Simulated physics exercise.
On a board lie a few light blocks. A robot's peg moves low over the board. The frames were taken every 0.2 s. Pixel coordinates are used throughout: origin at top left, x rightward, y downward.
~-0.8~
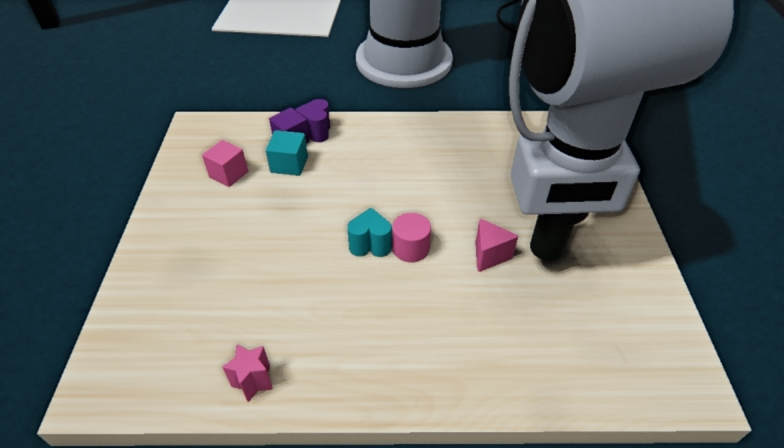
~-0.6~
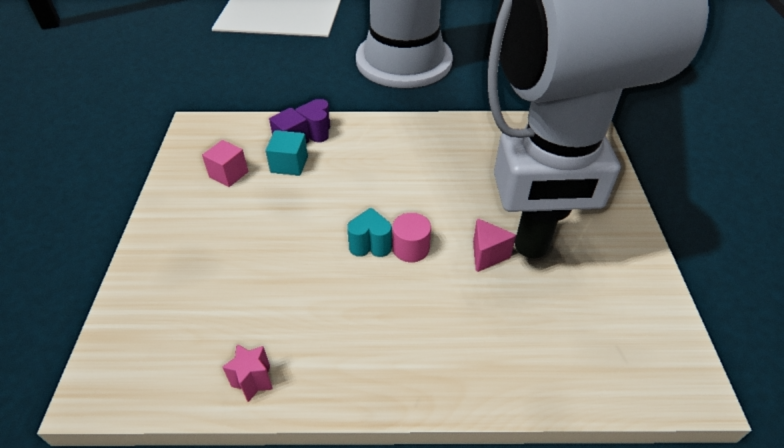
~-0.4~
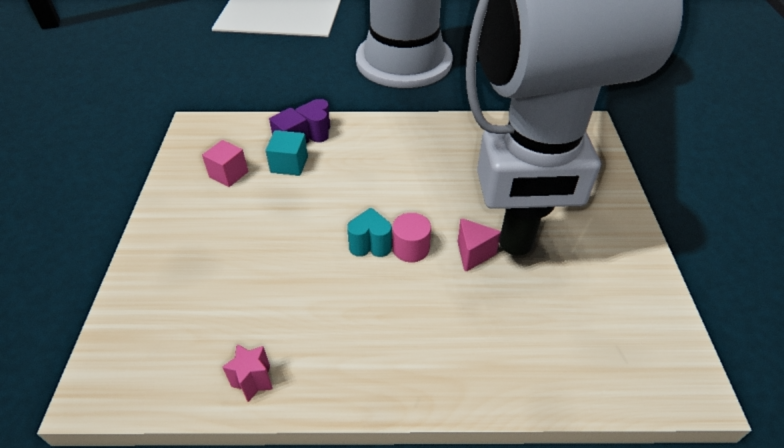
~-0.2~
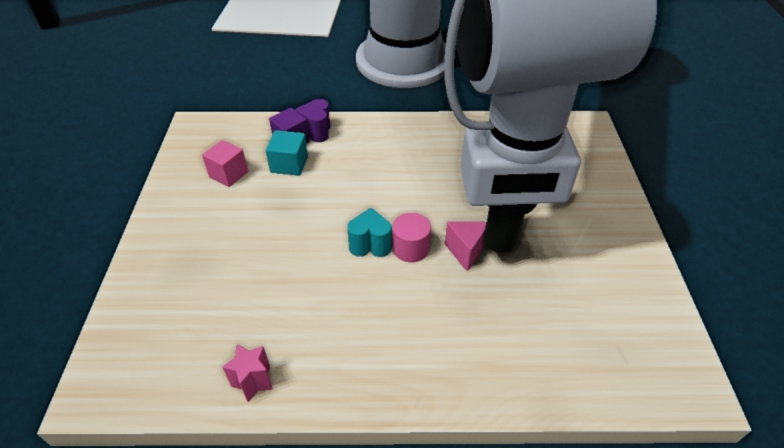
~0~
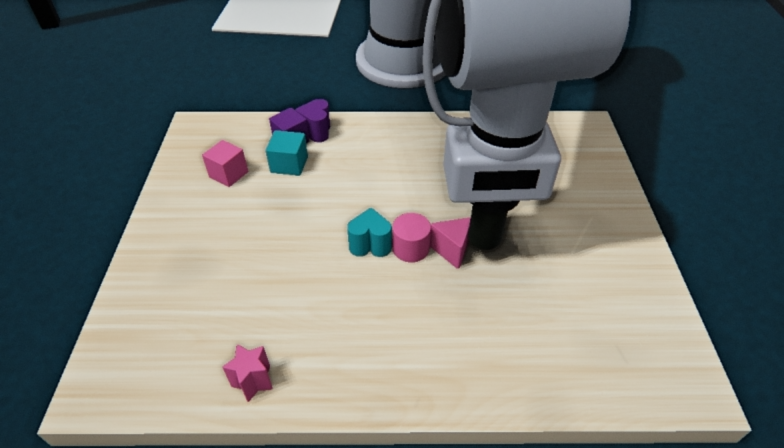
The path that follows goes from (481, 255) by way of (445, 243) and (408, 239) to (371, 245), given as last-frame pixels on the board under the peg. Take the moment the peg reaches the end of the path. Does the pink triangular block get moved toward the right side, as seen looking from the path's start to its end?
Yes - that is the case.
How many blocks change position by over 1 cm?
I count three at least.
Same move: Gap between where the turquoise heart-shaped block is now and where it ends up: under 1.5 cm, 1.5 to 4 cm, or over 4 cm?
Past 4 cm.
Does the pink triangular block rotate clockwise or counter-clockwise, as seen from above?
Seen from above, clockwise.
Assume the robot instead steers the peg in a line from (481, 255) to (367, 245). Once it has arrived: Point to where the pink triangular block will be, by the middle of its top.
In the picture, it is at (416, 201).
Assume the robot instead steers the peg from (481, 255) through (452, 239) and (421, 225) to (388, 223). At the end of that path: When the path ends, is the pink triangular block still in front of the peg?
My answer is yes.
The first path, step by step. One third of the way, peg at (447, 226); turquoise heart-shaped block at (359, 226), turned 30° clockwise; pink circular block at (394, 222); pink triangular block at (421, 209).
Two thirds of the way, peg at (407, 223); turquoise heart-shaped block at (341, 232), turned 20° clockwise; pink circular block at (371, 217); pink triangular block at (397, 194), turned 20° clockwise.
At the end, peg at (370, 228); turquoise heart-shaped block at (317, 239), turned 25° anticlockwise; pink circular block at (336, 215); pink triangular block at (393, 194), turned 40° clockwise.
